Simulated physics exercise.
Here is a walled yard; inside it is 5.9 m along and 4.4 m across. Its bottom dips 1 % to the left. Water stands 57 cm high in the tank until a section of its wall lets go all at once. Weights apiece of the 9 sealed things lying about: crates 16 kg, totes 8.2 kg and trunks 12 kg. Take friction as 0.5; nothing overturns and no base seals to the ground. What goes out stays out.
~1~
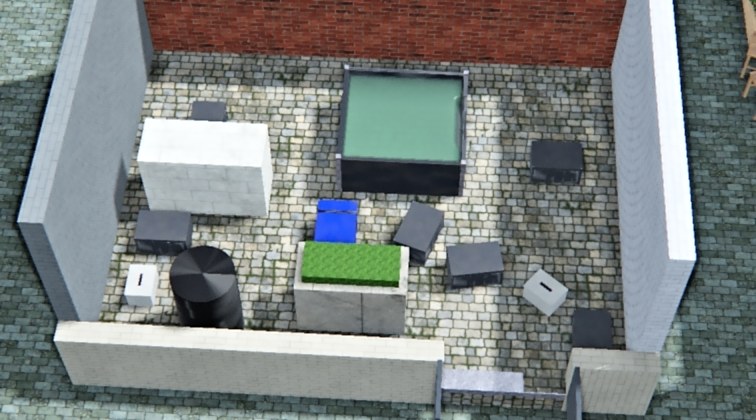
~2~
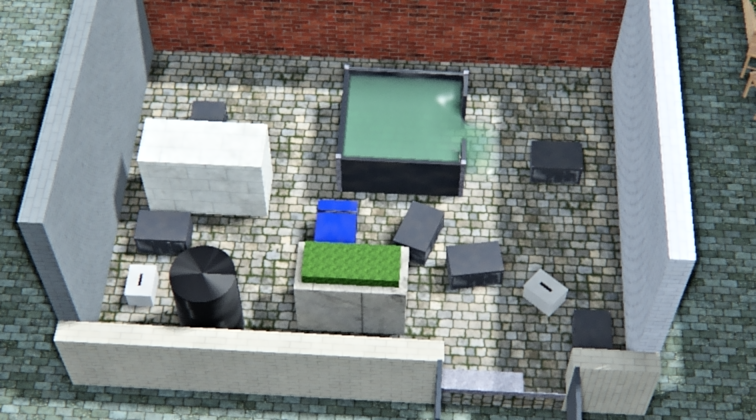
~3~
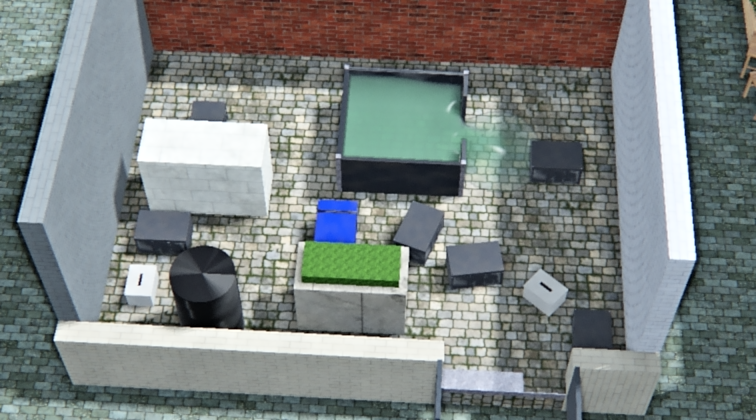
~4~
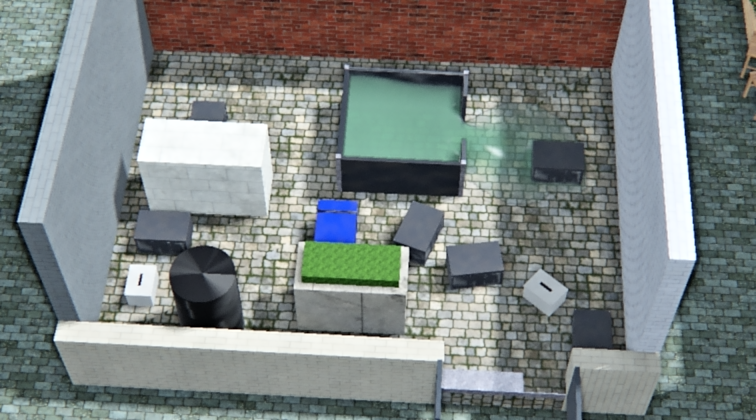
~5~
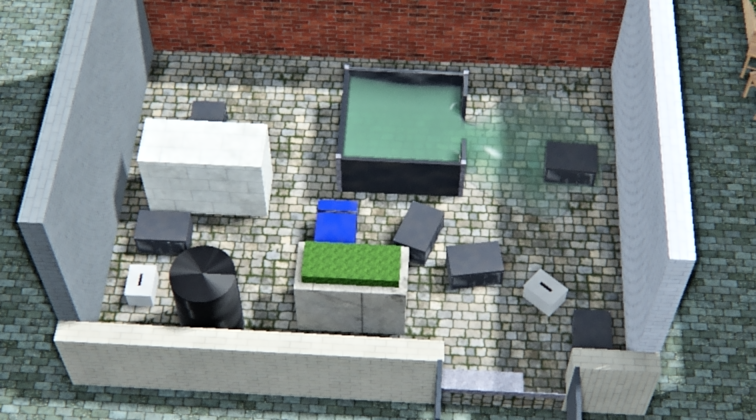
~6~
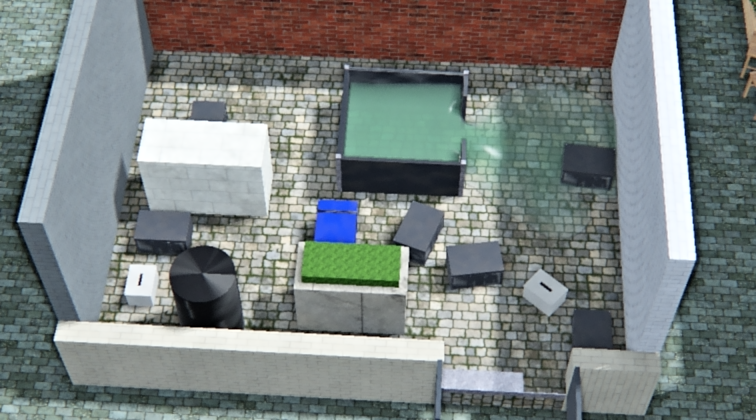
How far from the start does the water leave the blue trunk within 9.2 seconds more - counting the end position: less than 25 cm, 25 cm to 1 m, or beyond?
Blue trunk holds its place.
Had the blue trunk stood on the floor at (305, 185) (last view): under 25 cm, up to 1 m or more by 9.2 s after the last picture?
It holds its place.
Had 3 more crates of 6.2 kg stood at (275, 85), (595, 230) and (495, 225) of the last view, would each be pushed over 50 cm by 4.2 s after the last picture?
In turn: More, over, less.
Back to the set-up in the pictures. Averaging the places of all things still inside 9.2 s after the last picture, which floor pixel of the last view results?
Near (339, 263).
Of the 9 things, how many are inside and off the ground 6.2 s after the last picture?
At that moment 1.
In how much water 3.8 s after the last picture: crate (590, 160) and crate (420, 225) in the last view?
About 7 and 1 cm.
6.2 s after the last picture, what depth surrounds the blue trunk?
About 1 cm.
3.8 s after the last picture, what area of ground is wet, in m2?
About 15 m2.
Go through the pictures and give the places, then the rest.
The first picture shows the blue trunk at (336, 229) rests on the ground; water covers 1.8 m2; 0 of 9 have shifted.
The second picture shows the blue trunk at (336, 229), on the bottom; 2.1 m2 under water; 0 of 9 have shifted.
The third picture shows the blue trunk at (336, 229), on the bottom; water covers 2.7 m2; 0 of 9 have shifted.
The fourth picture shows the blue trunk at (336, 229) rests on the ground; water covers 3.2 m2; 0 of 9 have shifted.
The fifth picture shows the blue trunk at (336, 229), on the bottom; water covers 3.9 m2; 1 of 9 have shifted.
The sixth picture shows the blue trunk at (336, 229) rests on the ground; 4.8 m2 under water; 1 of 9 have shifted.
Then, 1.2 s after the last picture the blue trunk is near (336, 229), 0.0 m from its start, aground; 0 of 9 are out; 0 afloat.
Then, 3.8 s after the last picture the blue trunk is near (336, 229), 0.0 m from its start, aground; 0 of 9 are out; 1 afloat.
Then, 6.2 s after the last picture the blue trunk is near (336, 229), 0.0 m from its start, aground; 0 of 9 are out; 1 afloat.
Then, 9.2 s after the last picture the blue trunk is near (336, 229), 0.0 m from its start, aground; 0 of 9 are out; 0 afloat.
